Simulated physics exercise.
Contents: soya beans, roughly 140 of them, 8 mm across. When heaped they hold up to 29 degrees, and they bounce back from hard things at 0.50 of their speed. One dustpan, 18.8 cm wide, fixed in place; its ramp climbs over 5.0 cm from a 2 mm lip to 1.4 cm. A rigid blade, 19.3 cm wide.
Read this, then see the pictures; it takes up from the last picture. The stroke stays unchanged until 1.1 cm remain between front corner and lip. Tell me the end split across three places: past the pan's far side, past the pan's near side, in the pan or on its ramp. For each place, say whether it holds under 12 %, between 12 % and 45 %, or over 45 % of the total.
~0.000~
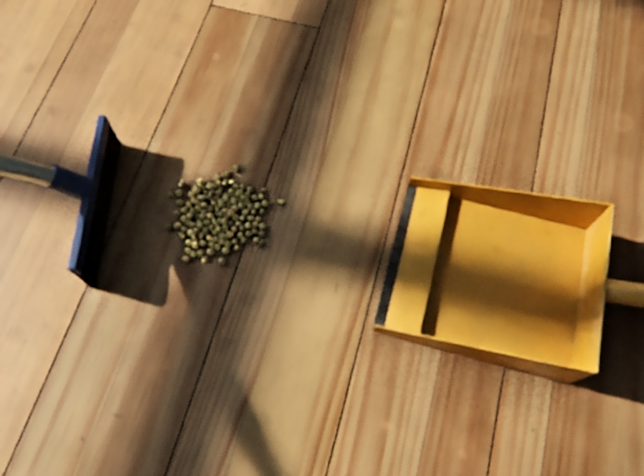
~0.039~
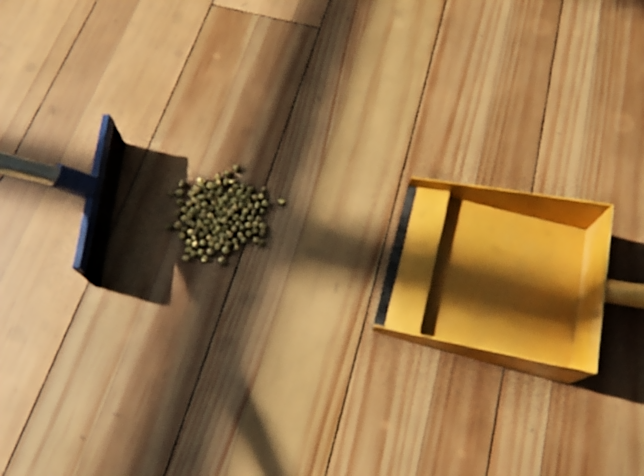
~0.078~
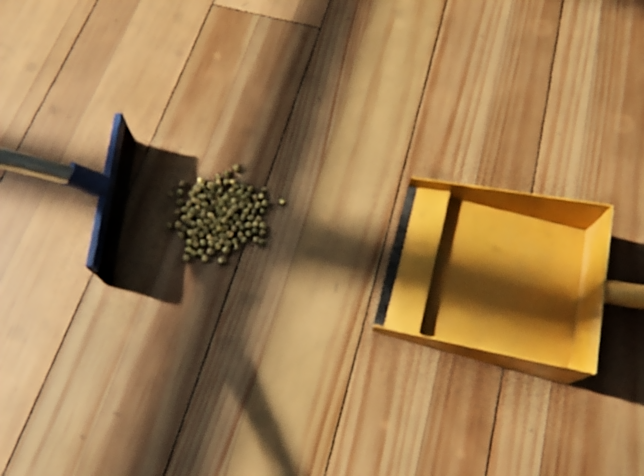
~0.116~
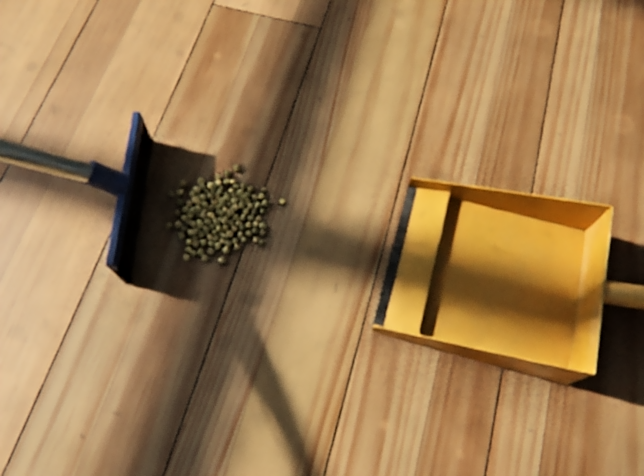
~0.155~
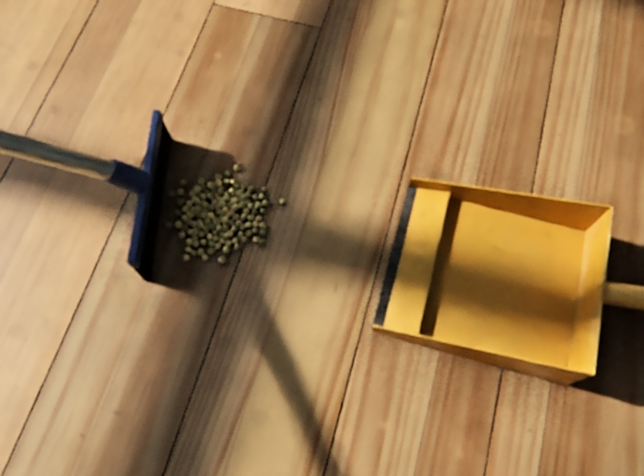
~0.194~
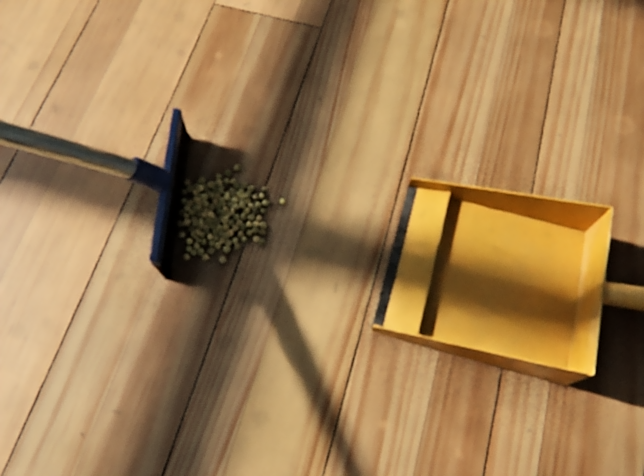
Past the pan's far side: Between 12 % and 45 %, past the pan's near side: Under 12 %, in the pan or on its ramp: Between 12 % and 45 %.
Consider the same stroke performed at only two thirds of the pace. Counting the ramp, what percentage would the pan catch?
Roughly 15 in a hundred.
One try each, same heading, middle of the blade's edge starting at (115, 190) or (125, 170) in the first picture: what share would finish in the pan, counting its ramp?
Close to 15 in a hundred, then close to 10 in a hundred.
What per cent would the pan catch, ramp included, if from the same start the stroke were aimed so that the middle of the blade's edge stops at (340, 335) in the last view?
About 5 %.
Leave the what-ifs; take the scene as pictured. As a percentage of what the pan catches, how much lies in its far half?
Something like 100 per cent of the catch.
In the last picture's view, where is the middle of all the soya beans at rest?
(402, 202).
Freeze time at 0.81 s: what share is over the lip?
20 %.
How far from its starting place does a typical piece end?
That distance is close to 22 cm.
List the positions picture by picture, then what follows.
Blade from (76, 270) to (105, 123), moved 0.0 cm, 0 of the pieces shifted so far; middle of the pieces at (218, 214); pan at (500, 283), in the first picture.
Blade from (81, 269) to (109, 122), moved 0.4 cm, 0 of the pieces shifted so far; middle of the pieces at (218, 213), in the second picture.
Blade from (93, 267) to (121, 121), moved 1.8 cm, 0 of the pieces shifted so far; middle of the pieces at (218, 213), in the third picture.
Blade from (113, 265) to (139, 120), moved 3.9 cm, 0 of the pieces shifted so far; middle of the pieces at (219, 213), in the fourth picture.
Blade from (135, 263) to (158, 118), moved 6.2 cm, 0 of the pieces shifted so far; middle of the pieces at (219, 213), in the fifth picture.
Blade from (156, 261) to (178, 117), moved 8.5 cm, 10 of the pieces shifted so far; middle of the pieces at (219, 212); pan at (499, 284). Its pace works out near 0.59 m/s, heading 20 degrees away from the viewer's side, in the sixth picture.
After 0.41 s, middle of the blade 15 cm from the lip; 0 % over the lip, far side 10 %, near side 0 %.
After 0.55 s, middle of the blade 7 cm from the lip; 0 % over the lip, far side 25 %, near side 5 %.
After 0.81 s, middle of the blade 3 cm from the lip; 20 % over the lip, far side 35 %, near side 5 %.
By 1.5 s all is still; far side 35 %, near side 5 %, pan 15 %, in front of the lip or behind the blade 45 %.
